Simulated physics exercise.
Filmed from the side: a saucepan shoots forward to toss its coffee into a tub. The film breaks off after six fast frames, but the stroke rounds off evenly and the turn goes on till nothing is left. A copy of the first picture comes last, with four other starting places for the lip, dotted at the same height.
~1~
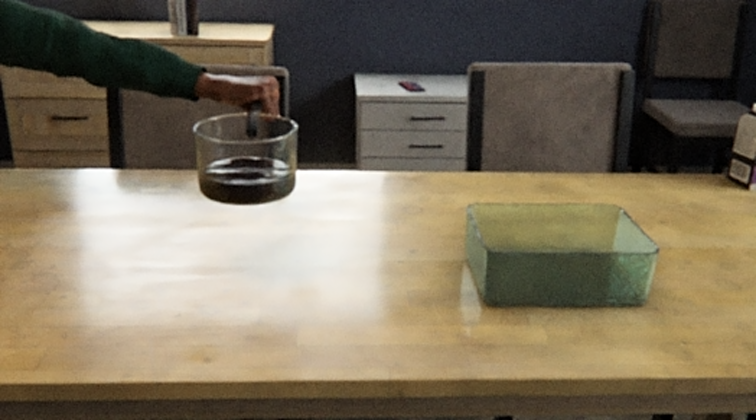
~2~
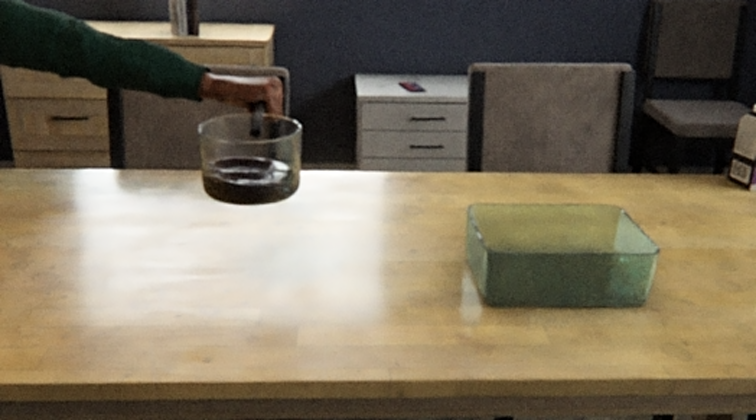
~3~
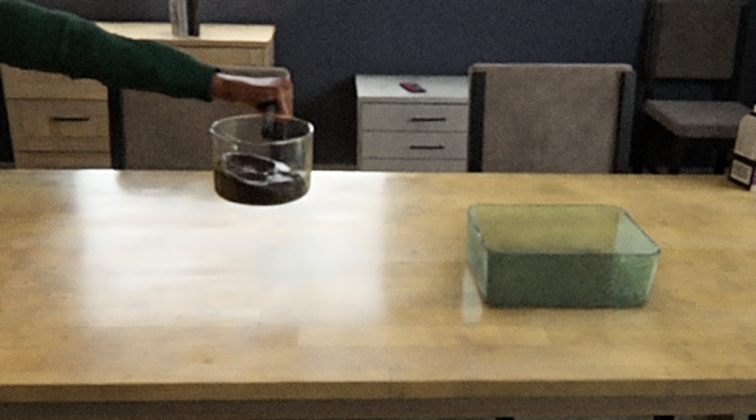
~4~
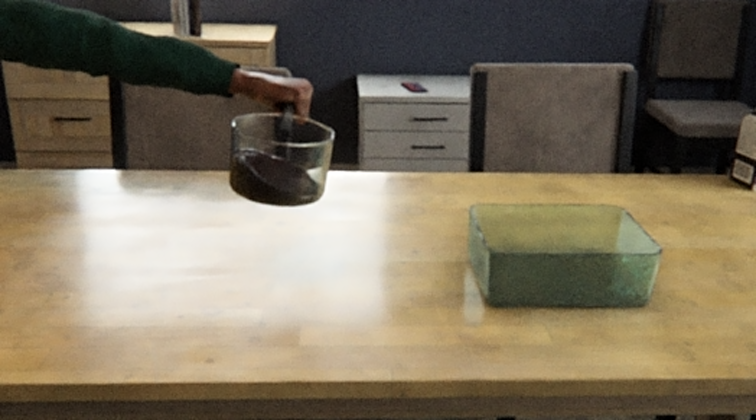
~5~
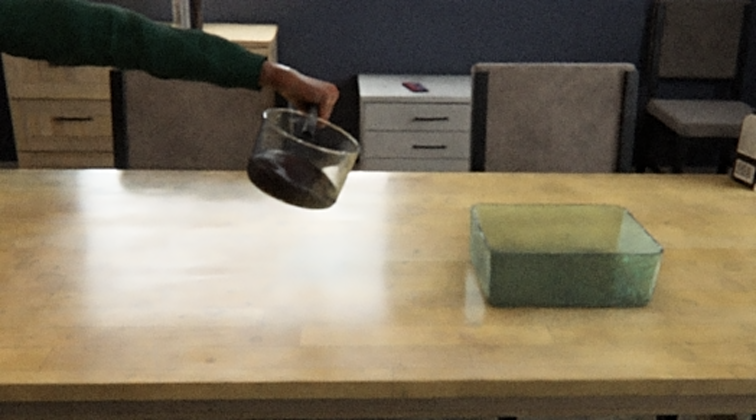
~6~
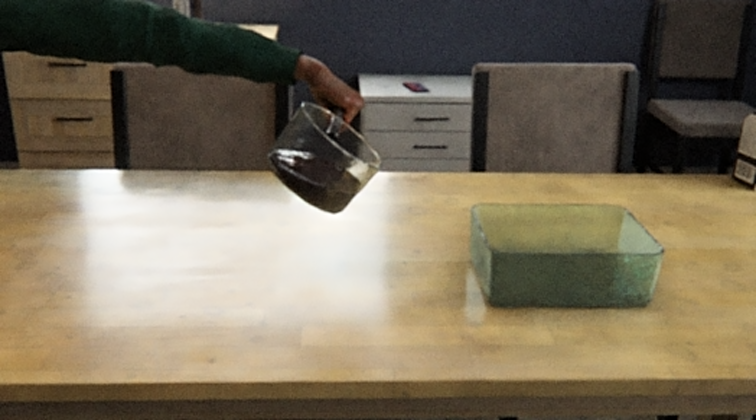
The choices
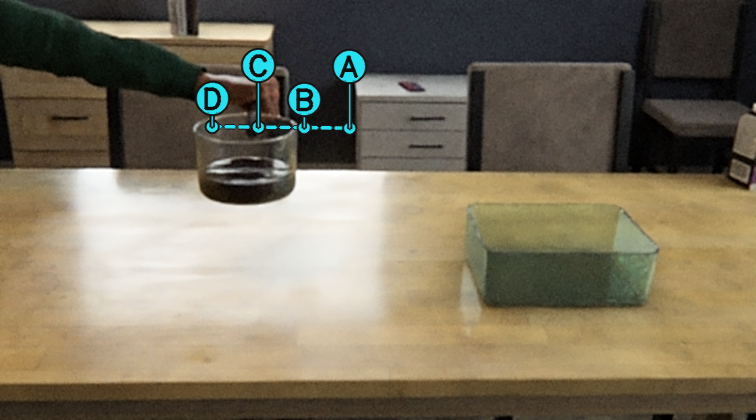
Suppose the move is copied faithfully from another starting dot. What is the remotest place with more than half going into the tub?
Go for A.
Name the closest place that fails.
It is B.
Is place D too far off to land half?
Yes, that goes wrong.
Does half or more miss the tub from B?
Yes, that goes wrong.
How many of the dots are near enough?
One of them.
On the marked copy, A at (349, 128); B at (304, 127); C at (258, 127); D at (212, 126).
With A, about 73 % lands in the tub, 18 % falls short and 9 % goes beside or beyond.
With B, about 16 % lands in the tub, 81 % falls short and 3 % goes beside or beyond.
With C, about 0 % lands in the tub, 99 % falls short.
With D, about 0 % lands in the tub, 100 % falls short.
